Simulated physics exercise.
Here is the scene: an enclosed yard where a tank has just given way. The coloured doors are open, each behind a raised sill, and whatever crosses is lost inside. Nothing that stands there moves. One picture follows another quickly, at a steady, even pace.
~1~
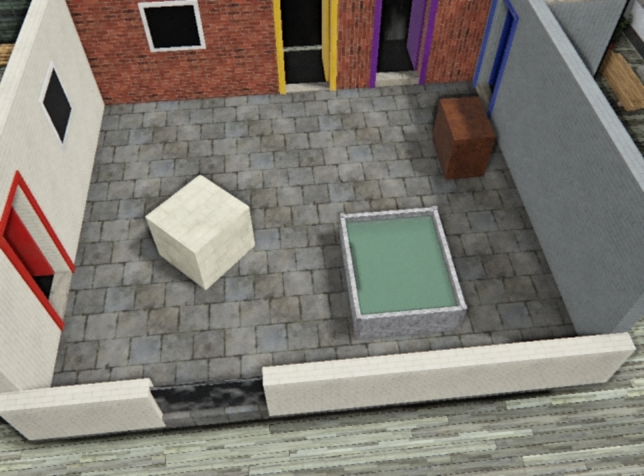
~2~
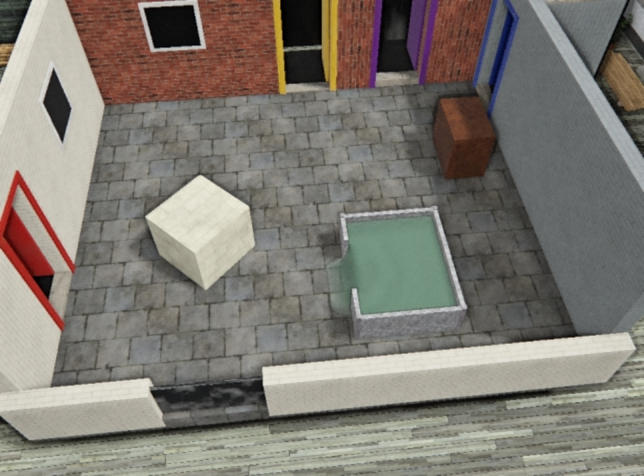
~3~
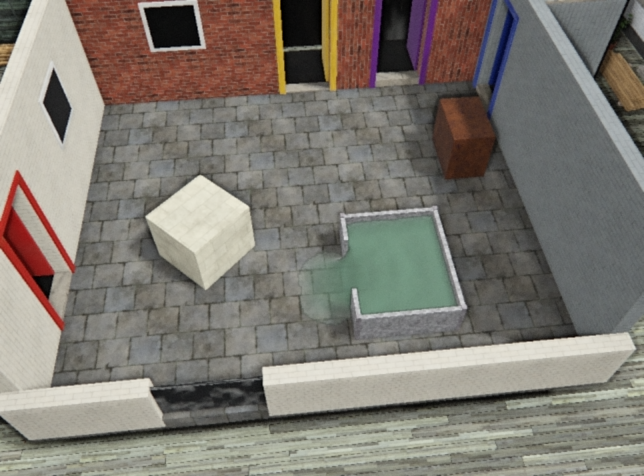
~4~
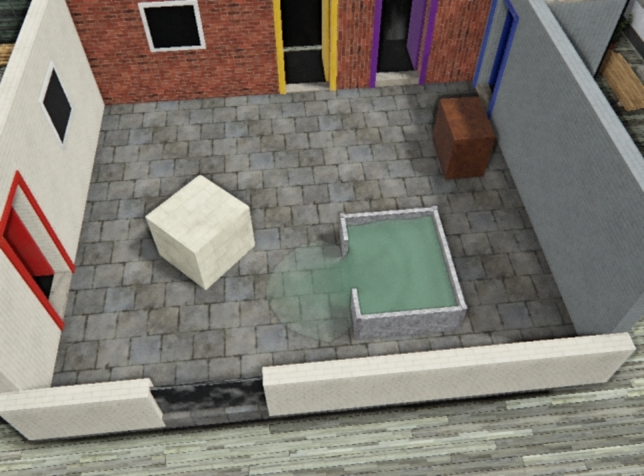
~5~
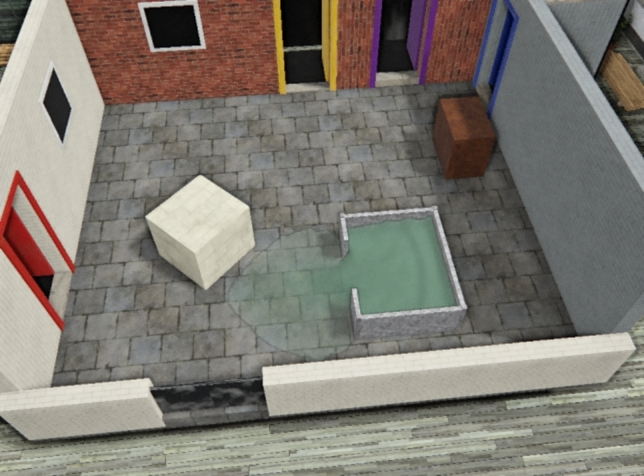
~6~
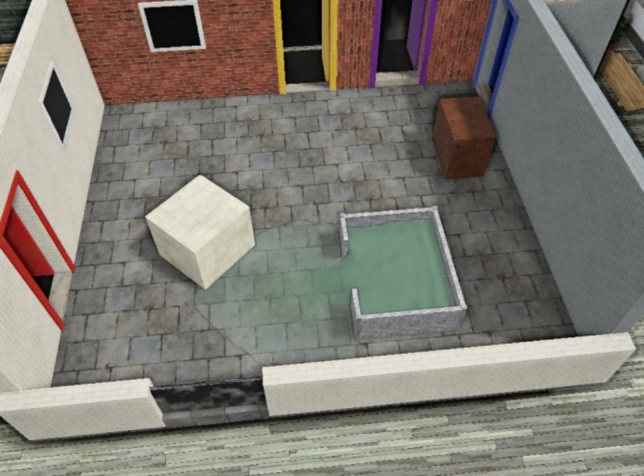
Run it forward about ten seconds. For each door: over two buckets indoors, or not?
In order: Purple door: Not over the line on that one, red door: Not over the line on that one, blue door: Not over the line on that one, yellow door: Not over the line on that one.
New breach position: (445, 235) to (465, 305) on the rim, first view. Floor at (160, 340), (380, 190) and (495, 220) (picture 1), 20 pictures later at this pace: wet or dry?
Following the listed order, the three come out not reached, reached by the spill and reached by the spill.
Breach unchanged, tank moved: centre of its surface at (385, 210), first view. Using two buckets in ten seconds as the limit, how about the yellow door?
Briefly, the yellow door remains below.
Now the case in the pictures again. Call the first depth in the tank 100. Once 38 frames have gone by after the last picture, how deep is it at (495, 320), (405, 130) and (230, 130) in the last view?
I'd put them at close to 0 per cent, then 0 per cent, then 2 per cent.
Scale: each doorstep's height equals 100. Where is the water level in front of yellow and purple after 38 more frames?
I'd put the first at close to 0 per cent and the second at close to 0 per cent.
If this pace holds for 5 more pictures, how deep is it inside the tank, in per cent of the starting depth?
Close to 64 in a hundred.
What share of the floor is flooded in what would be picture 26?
I'd estimate some 30 per cent.
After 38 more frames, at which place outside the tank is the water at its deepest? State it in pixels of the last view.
Somewhere near (47, 413), I think.
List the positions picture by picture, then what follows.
The first picture shows still water in the open tank at (399, 262).
In the second picture, water pours out at (351, 280) and has run to (338, 262).
In the third picture, the front is at (308, 307), out from the gap at (351, 280).
In the fourth picture, the front is at (271, 294), out from the gap at (351, 280).
In the fifth picture, water pours out at (351, 280) and has run to (236, 303).
In the sixth picture, the front is at (204, 289), out from the gap at (351, 279).
A moment on, water covers 20 % of the floor; the purple door not reached, the red door not reached, the blue door not reached, the yellow door not reached.
Next, water covers 25 % of the floor; the purple door not reached, the red door wet at the sill, nothing in, the blue door not reached, the yellow door not reached.
Then, water covers 30 % of the floor; the purple door not reached, the red door wet at the sill, nothing in, the blue door not reached, the yellow door not reached.
Later, water covers 45 % of the floor; the purple door not reached, the red door under two buckets in, the blue door not reached, the yellow door not reached.
In the end, water covers 65 % of the floor; the purple door not reached, the red door under two buckets in, the blue door not reached, the yellow door wet at the sill, nothing in.
